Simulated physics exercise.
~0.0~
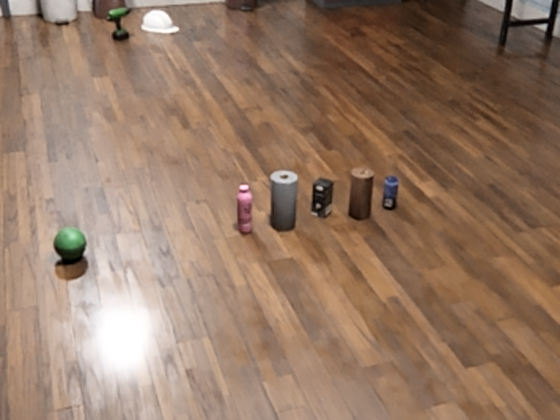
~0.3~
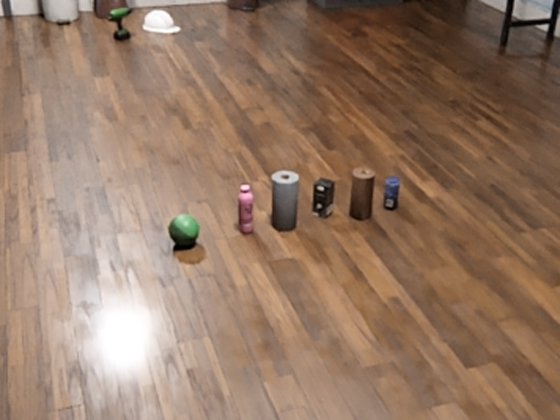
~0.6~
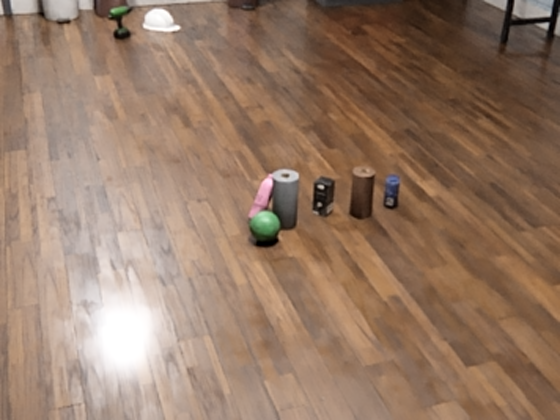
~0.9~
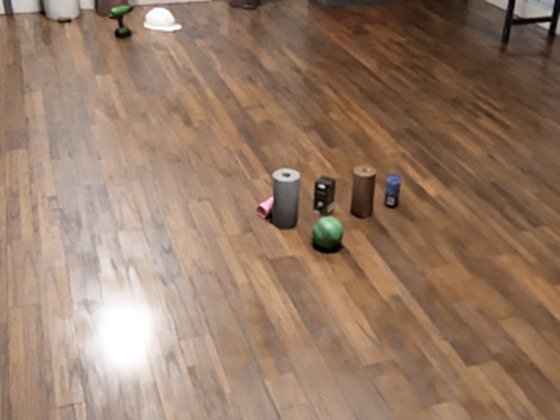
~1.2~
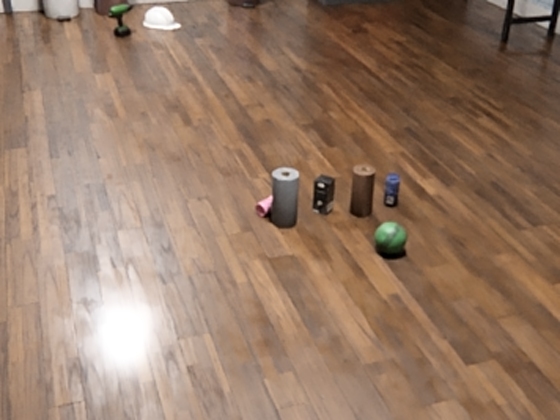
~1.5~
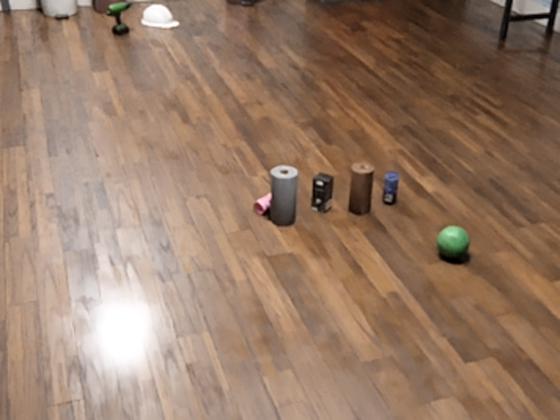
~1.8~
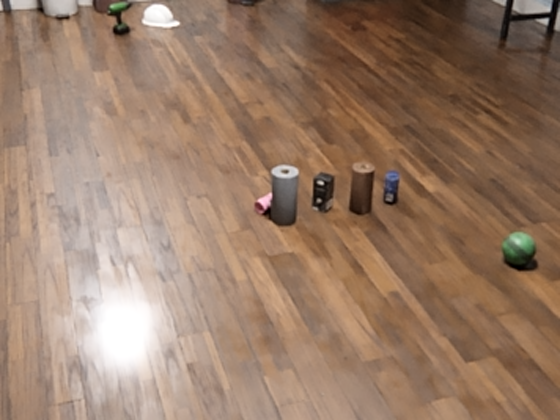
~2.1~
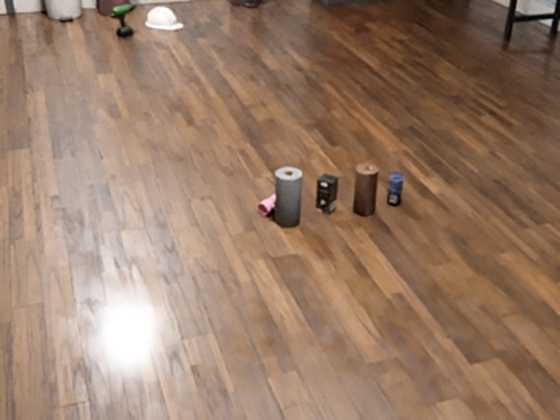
Grey roll standing in a row of five items as a green ball rolls rightward, toppling the pink bottle and leaving view.
